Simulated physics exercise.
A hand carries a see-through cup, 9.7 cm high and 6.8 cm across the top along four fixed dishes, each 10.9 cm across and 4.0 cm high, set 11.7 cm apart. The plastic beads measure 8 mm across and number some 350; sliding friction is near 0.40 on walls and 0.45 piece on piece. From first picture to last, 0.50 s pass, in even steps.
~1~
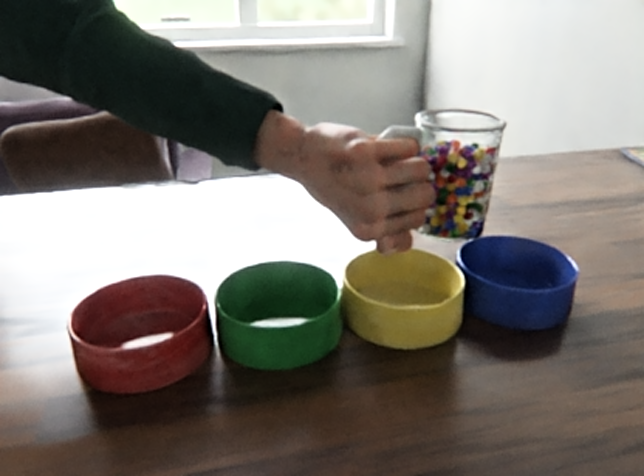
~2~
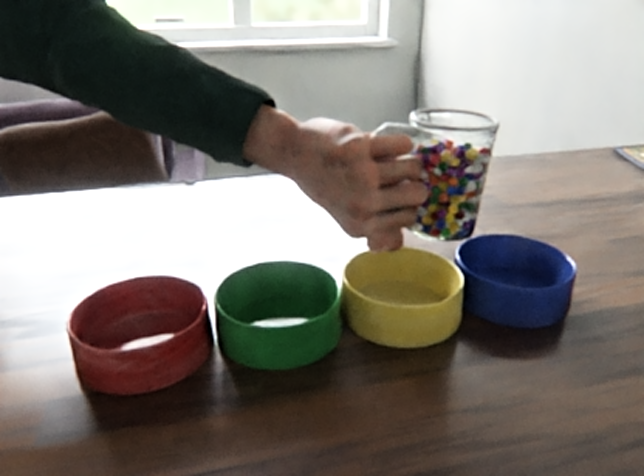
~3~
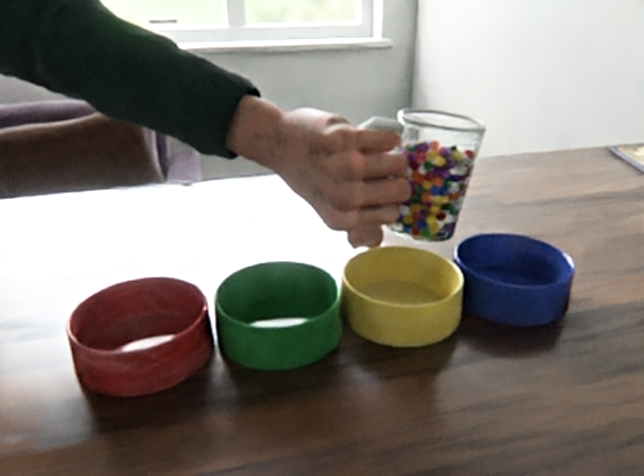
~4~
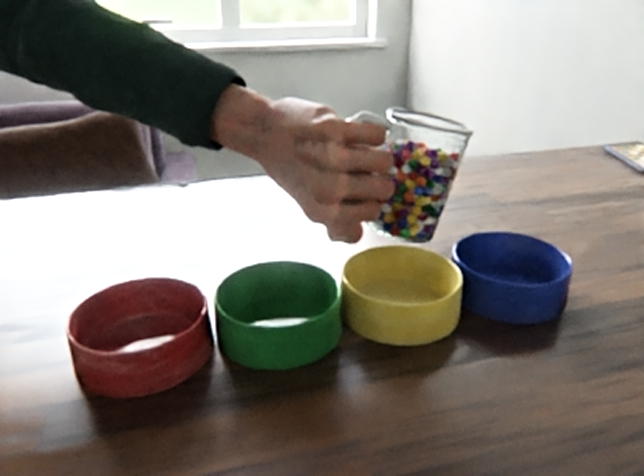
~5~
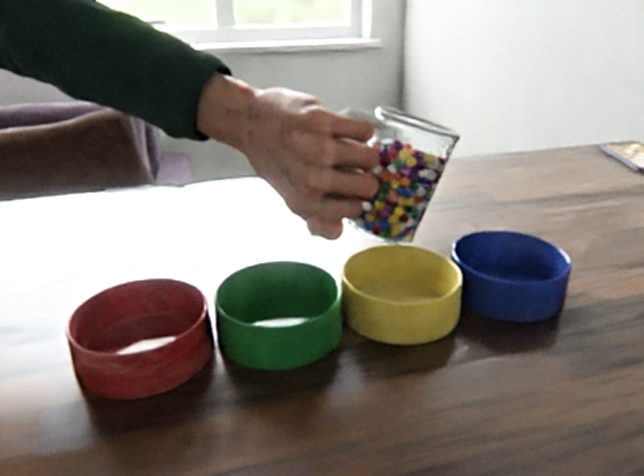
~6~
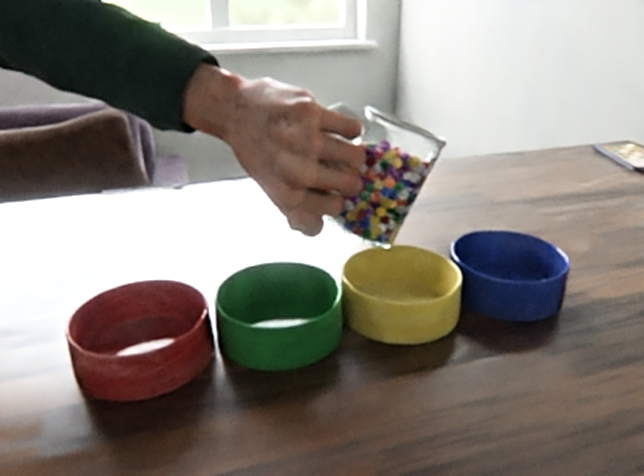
At first, a hand in a dark green sleeve holds a clear cup of colorful beads upright behind the yellow and blue dishes, in a row of four on a wooden table. The hand then moves the cup a short way left, tilting it gradually to the right, with the beads still inside above the yellow dish.
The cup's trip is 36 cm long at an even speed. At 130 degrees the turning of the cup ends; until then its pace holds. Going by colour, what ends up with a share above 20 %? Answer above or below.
Red above, blue below, green below, yellow below, counter below.
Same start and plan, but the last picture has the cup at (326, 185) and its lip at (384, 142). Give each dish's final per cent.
Red 100, blue 0, green 0, yellow 0.
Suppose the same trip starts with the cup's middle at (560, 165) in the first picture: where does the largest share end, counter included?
The winner: Green.
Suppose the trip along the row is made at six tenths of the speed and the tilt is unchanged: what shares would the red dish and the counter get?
In that case red 0, counter 10.
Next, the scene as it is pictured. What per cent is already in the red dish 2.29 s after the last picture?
About 85 per cent by then.
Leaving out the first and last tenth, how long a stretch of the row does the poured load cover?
Roughly 12 cm.
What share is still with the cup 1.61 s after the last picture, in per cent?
About 75 per cent.
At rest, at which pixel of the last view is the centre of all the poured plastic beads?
Near (152, 337).
Then, 0.97 s after the last picture, tilt 74 degrees; cup holds 100 %.
Then, 1.61 s after the last picture, tilt 107 degrees; cup holds 75 %, red 10 %, green 10 %.
Then, 2.29 s after the last picture, tilt 130 degrees; cup holds 0 %, red 85 %, green 10 %.
In the end, red 85 %, blue 0 %, green 10 %, yellow 0 %, counter 5 %.
